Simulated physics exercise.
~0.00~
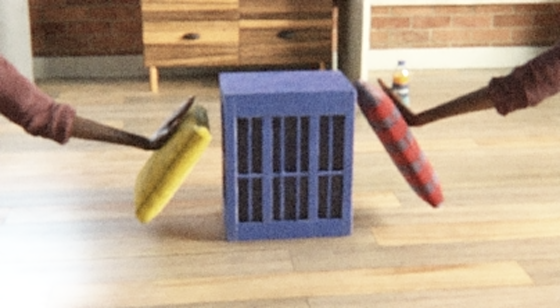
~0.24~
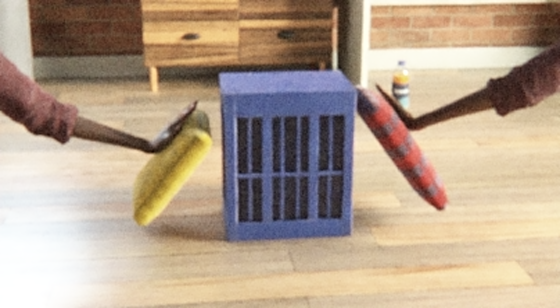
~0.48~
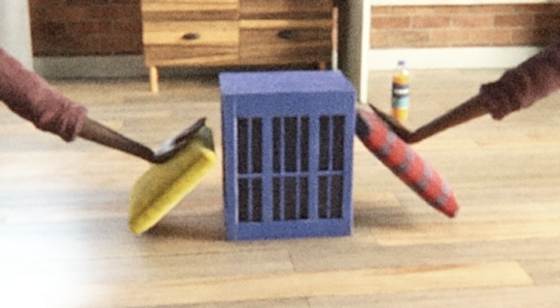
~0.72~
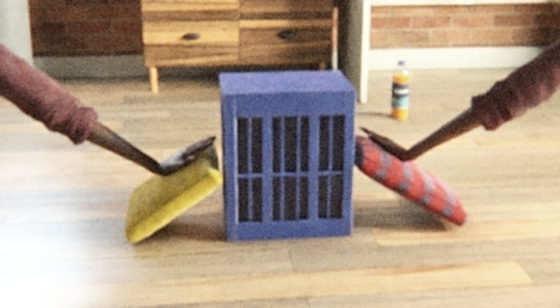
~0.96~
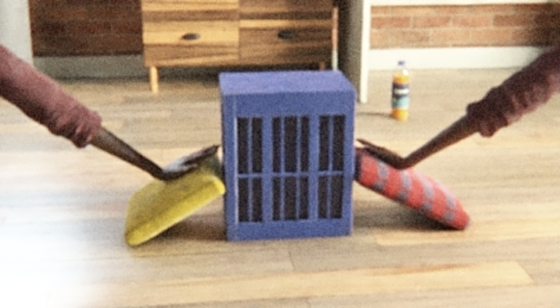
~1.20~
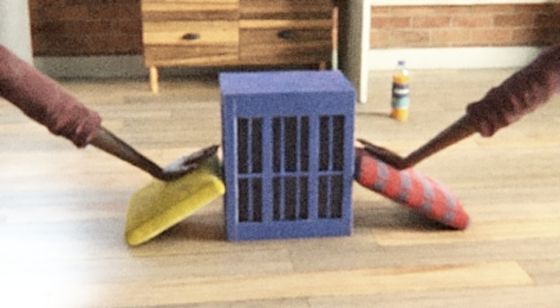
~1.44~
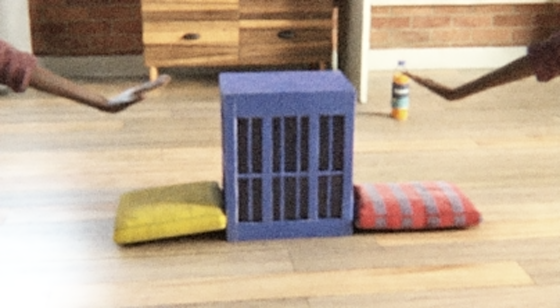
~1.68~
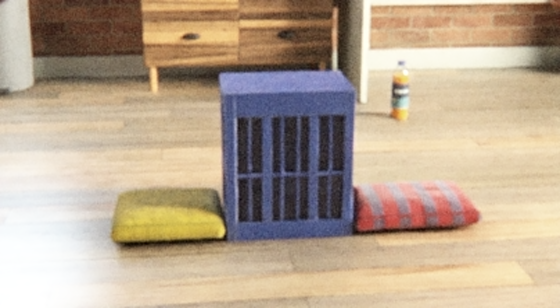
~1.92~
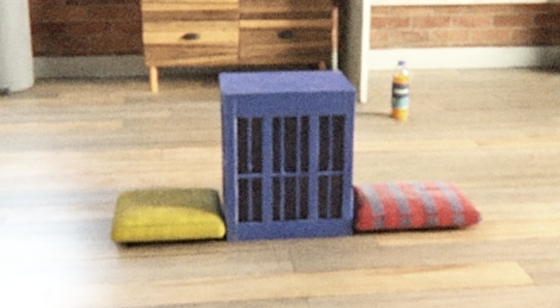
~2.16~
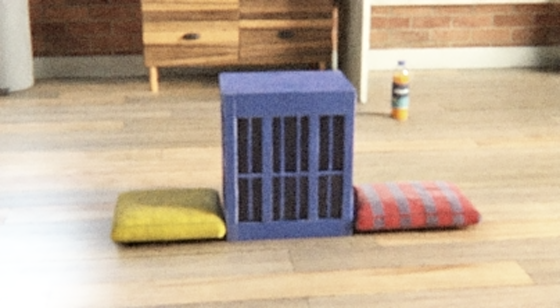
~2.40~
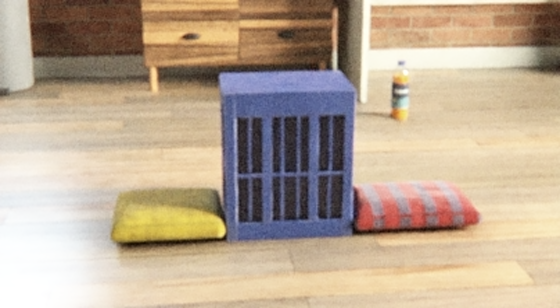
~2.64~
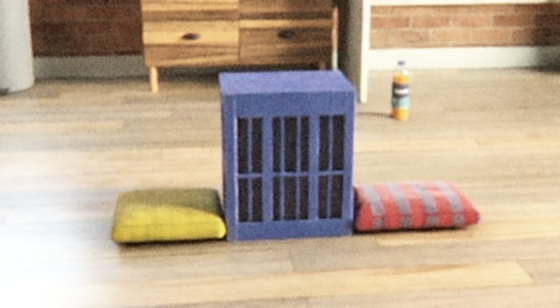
A blue crate with dark slotted openings stands on a pale wooden floor, seen from the front by a still camera, with a wooden cabinet, a brick wall and an orange bottle behind it. Two hands reach in from either side, leaning a yellow cushion against its left and a red pillow with greyish stripes against its right. The hands lower both, their bases sliding outward as they tilt further. Then the hands let go and draw back, and both drop flat. The hands leave, and the cushion and pillow lie still on the floor beside the unmoved crate.
